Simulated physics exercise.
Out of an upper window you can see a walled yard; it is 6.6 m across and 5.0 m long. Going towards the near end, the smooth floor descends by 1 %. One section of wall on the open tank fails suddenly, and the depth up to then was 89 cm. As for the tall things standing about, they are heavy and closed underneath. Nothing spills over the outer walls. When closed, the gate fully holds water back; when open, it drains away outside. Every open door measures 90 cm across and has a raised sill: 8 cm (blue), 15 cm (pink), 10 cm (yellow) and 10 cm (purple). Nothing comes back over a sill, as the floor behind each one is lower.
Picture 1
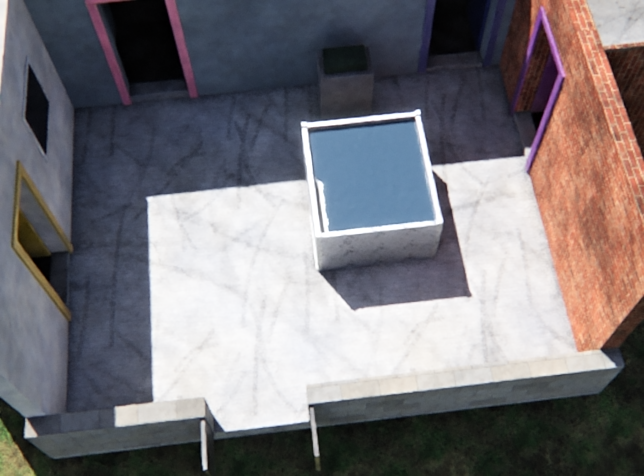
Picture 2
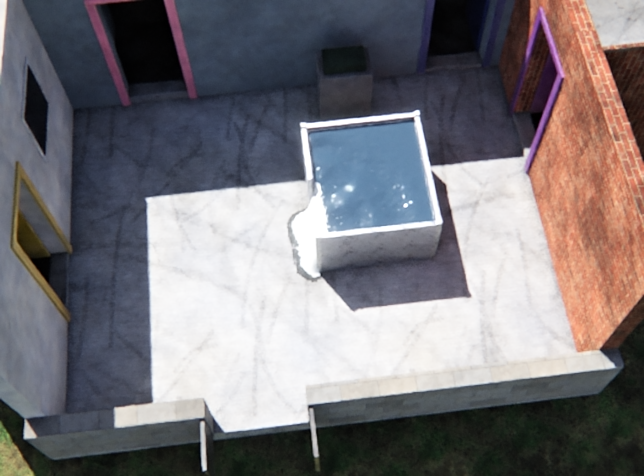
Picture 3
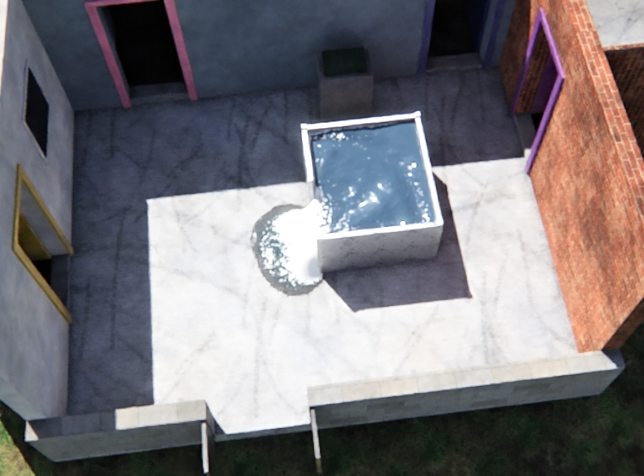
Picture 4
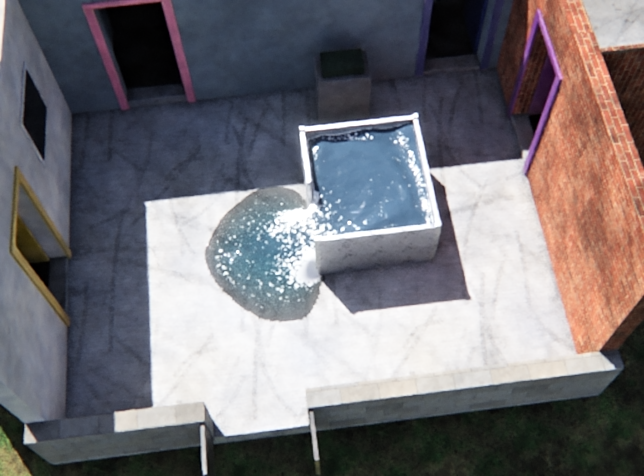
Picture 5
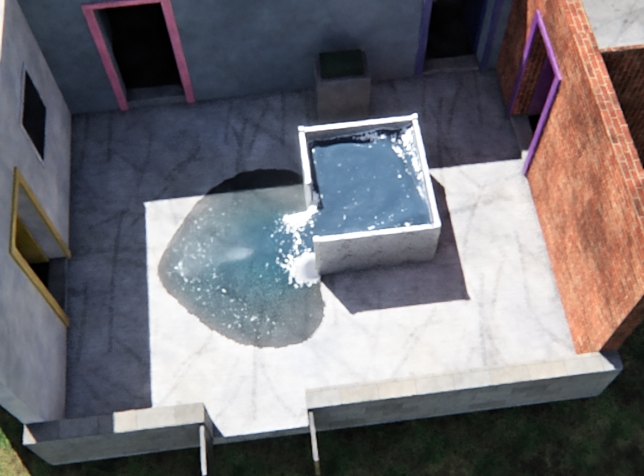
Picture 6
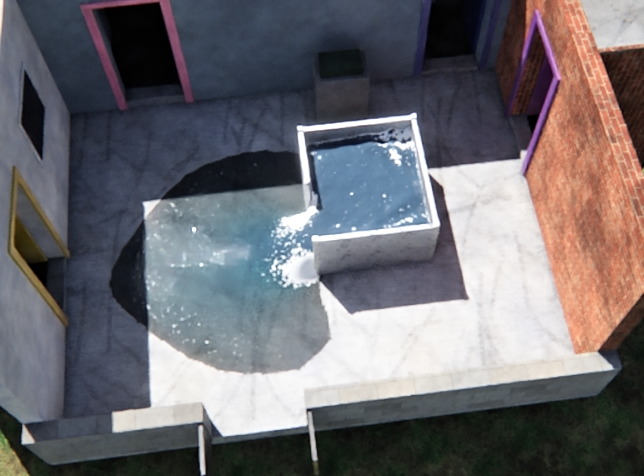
Water bursts from the left side of an open tank and spreads across the pale yard floor.
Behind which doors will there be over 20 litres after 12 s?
At the blue door the amount will stay short of the limit, at the pink door the amount will stay short of the limit, at the yellow door the amount will climb above the limit, at the purple door the amount will stay short of the limit.
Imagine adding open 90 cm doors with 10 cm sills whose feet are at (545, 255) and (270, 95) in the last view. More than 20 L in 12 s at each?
Taking them in order, the first is fine and the second fine.
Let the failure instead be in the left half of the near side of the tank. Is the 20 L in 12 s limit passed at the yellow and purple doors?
Compared with the limit, yellow is lower and purple is lower.
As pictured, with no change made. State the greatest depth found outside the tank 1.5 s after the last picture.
Some 39 cm deep.
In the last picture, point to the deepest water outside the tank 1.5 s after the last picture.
Spot: Approx. (64, 437).
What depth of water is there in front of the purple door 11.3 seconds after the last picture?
I'd put it at around 6.0 cm deep.
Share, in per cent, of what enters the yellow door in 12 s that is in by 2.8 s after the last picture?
I'd say close to 80 percent.
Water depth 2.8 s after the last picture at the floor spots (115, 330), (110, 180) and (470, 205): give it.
About 13, 10 and 0 cm respectively.
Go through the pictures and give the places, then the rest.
The open tank at (370, 175) is whole and still, 89 cm deep, in the first picture.
Water pours out at (317, 230) and has run 0.5 m, to (317, 276); typically 8 cm deep outside, 89 cm at the open tank's back, in the second picture.
The front is at (257, 241), 0.9 m from the gap at (318, 232); 0.8 m2 of floor is under water; 86 cm left at the back of the open tank, in the third picture.
The front is at (214, 267), 1.5 m from the gap at (316, 235); 2.0 m2 of floor is under water; 78 cm left at the back of the open tank, in the fourth picture.
Water pours out at (316, 235) and has run 2.1 m, to (165, 274); typically 6 cm deep outside, 75 cm at the open tank's back, in the fifth picture.
The front is at (121, 294), 2.7 m from the gap at (315, 235); 6.3 m2 of floor is under water; 74 cm left at the back of the open tank, in the sixth picture.
Then, 0.7 s after the last picture water covers 45 % of the floor and is deepest (37 cm) near (302, 253); blue door not reached, pink door not reached, yellow door 16 cm at the sill, 35 L in, purple door not reached.
Then, 1.5 s after the last picture water covers 45 % of the floor and is deepest (39 cm) near (64, 437); blue door not reached, pink door 4 cm at the sill, 0 L in, yellow door 25 cm at the sill, 128 L in, purple door not reached.
Then, 2.8 s after the last picture water covers 45 % of the floor and is deepest (22 cm) near (67, 293); blue door not reached, pink door 8 cm at the sill, 0 L in, yellow door 21 cm at the sill, 207 L in, purple door not reached.
Then, 6.3 s after the last picture water covers 70 % of the floor and is deepest (12 cm) near (64, 437); blue door 2 cm at the sill, 0 L in, pink door 9 cm at the sill, 0 L in, yellow door 11 cm at the sill, 264 L in, purple door 3 cm at the sill, 0 L in.
Then, 11.3 s after the last picture water covers 95 % of the floor and is deepest (11 cm) near (64, 437); blue door 5 cm at the sill, 0 L in, pink door 4 cm at the sill, 0 L in, yellow door 6 cm at the sill, 265 L in, purple door 6 cm at the sill, 0 L in.
